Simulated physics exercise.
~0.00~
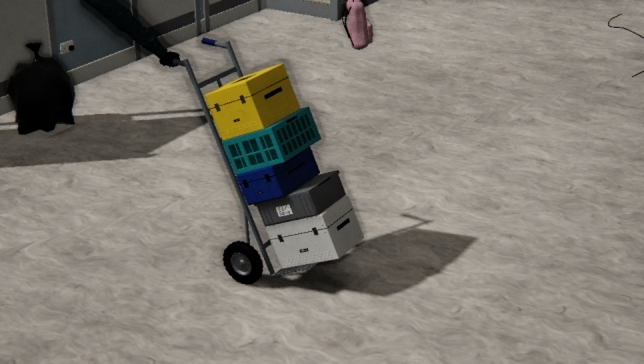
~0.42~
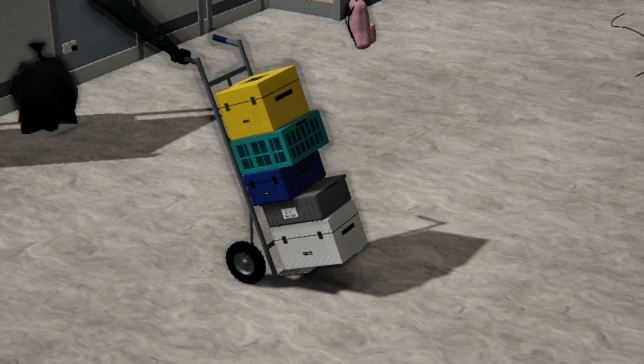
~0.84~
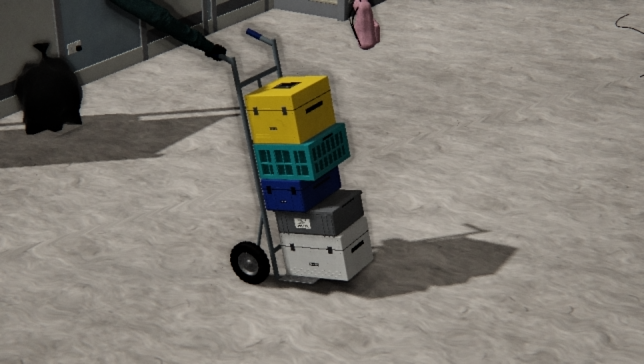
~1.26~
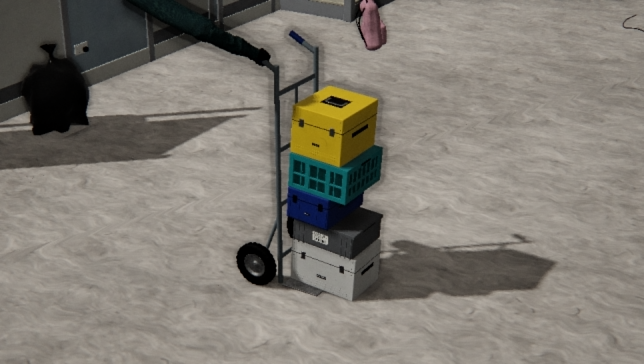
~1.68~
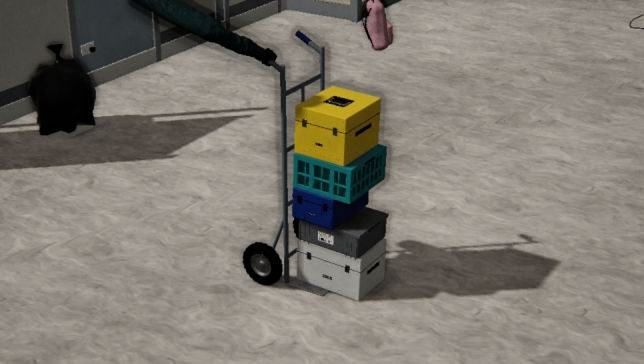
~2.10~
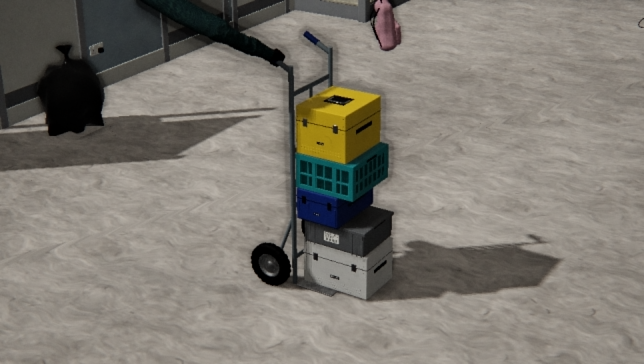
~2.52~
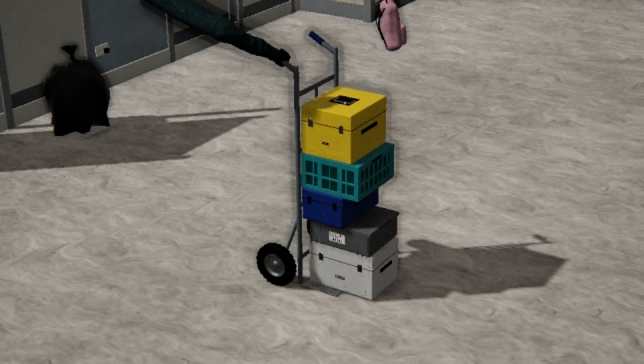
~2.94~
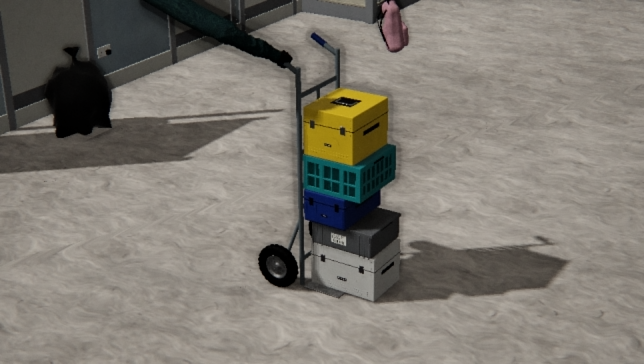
At the start, a hand truck leans back to the left, held at its handle by a dark green arm, with five things stacked on it. A white toolbox sits at the bottom, then a grey tote, a blue toolbox, a turquoise crate and a yellow toolbox on top. The truck tips forward, slowly at first and then faster, until it stands upright on the pale floor. The stack rocks slightly as it stops, then settles. At the end, the truck stands still with everything still stacked and nothing fallen.
